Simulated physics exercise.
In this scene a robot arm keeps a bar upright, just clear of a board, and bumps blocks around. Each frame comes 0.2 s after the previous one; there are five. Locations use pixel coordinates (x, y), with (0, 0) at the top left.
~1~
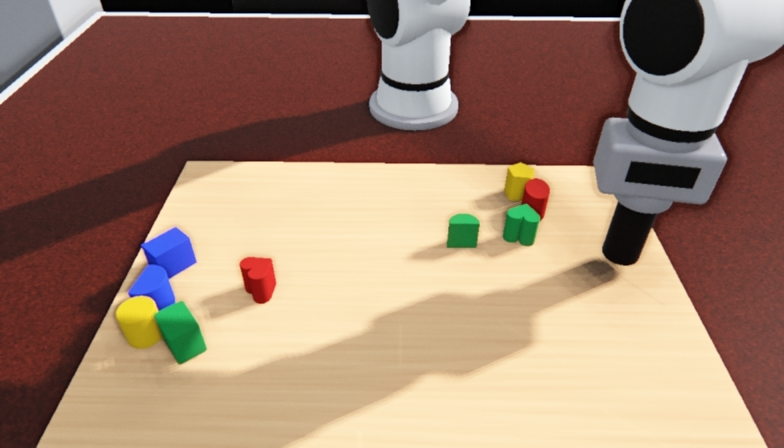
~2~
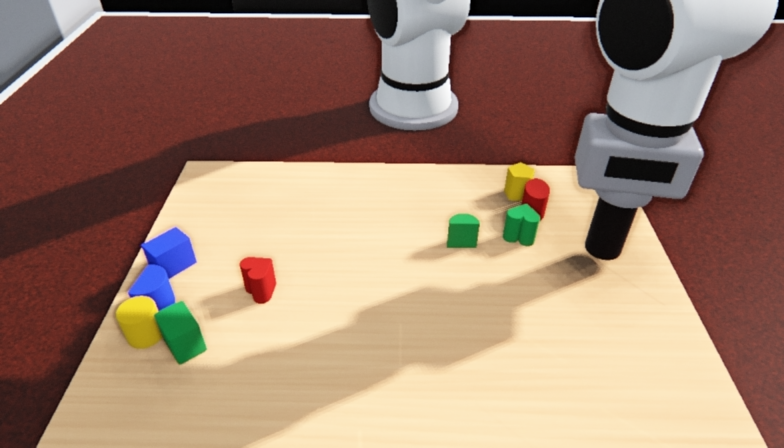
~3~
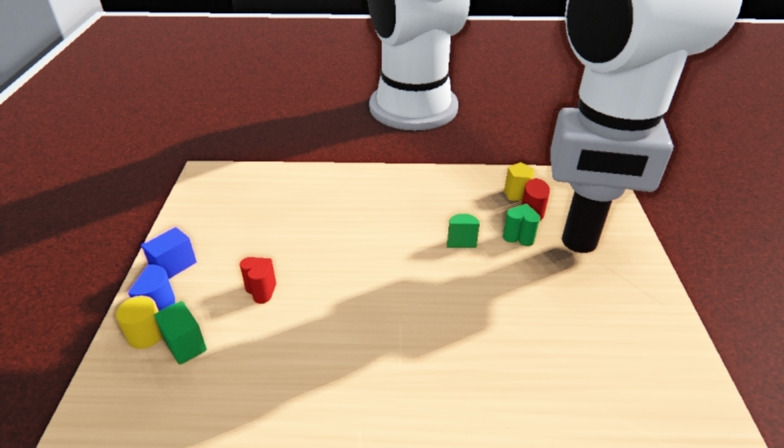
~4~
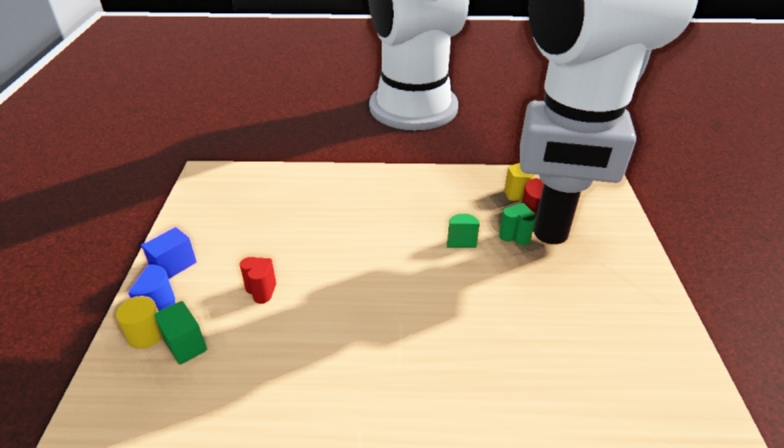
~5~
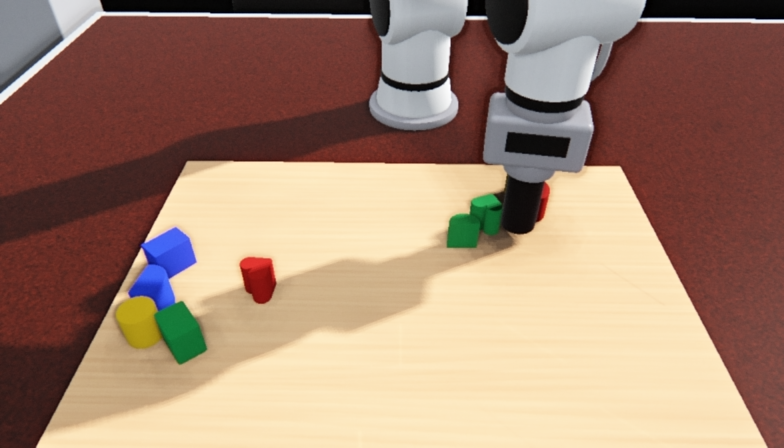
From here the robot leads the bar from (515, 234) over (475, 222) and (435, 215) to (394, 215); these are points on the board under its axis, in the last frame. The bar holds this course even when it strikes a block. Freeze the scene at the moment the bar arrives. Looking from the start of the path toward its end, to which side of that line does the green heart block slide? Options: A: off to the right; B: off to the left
A: Off to the right.
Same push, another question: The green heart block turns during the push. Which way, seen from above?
From above, the green heart block will be seen to turn clockwise.
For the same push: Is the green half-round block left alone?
It seems so.
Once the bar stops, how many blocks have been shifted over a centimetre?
My count: 1.
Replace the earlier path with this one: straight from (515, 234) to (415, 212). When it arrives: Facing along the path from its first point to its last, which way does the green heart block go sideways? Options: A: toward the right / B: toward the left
(A)
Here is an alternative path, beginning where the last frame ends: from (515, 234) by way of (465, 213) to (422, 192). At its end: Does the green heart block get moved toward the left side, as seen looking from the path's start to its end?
Answer: Yes.
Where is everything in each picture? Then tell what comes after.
Bar tip (620, 254); block tops, green half-round block (464, 219); green heart block (524, 213); red oval (538, 188), in the first frame.
Bar (603, 249); blocks unchanged, in the second frame.
Bar (579, 242); blocks unchanged, in the third frame.
Bar (551, 234); green heart block (520, 212), in the fourth frame.
Bar (518, 224); green half-round block (464, 219); green heart block (488, 202); red oval partly hidden, in the fifth frame.
What follows on the original path. One third of the way, bar (477, 212); green heart block (449, 189).
Two thirds of the way, bar (435, 205); green heart block (418, 178), turned 70° clockwise.
At the end, bar (394, 204); green half-round block in place; green heart block (407, 174), turned 115° clockwise; red oval in place.
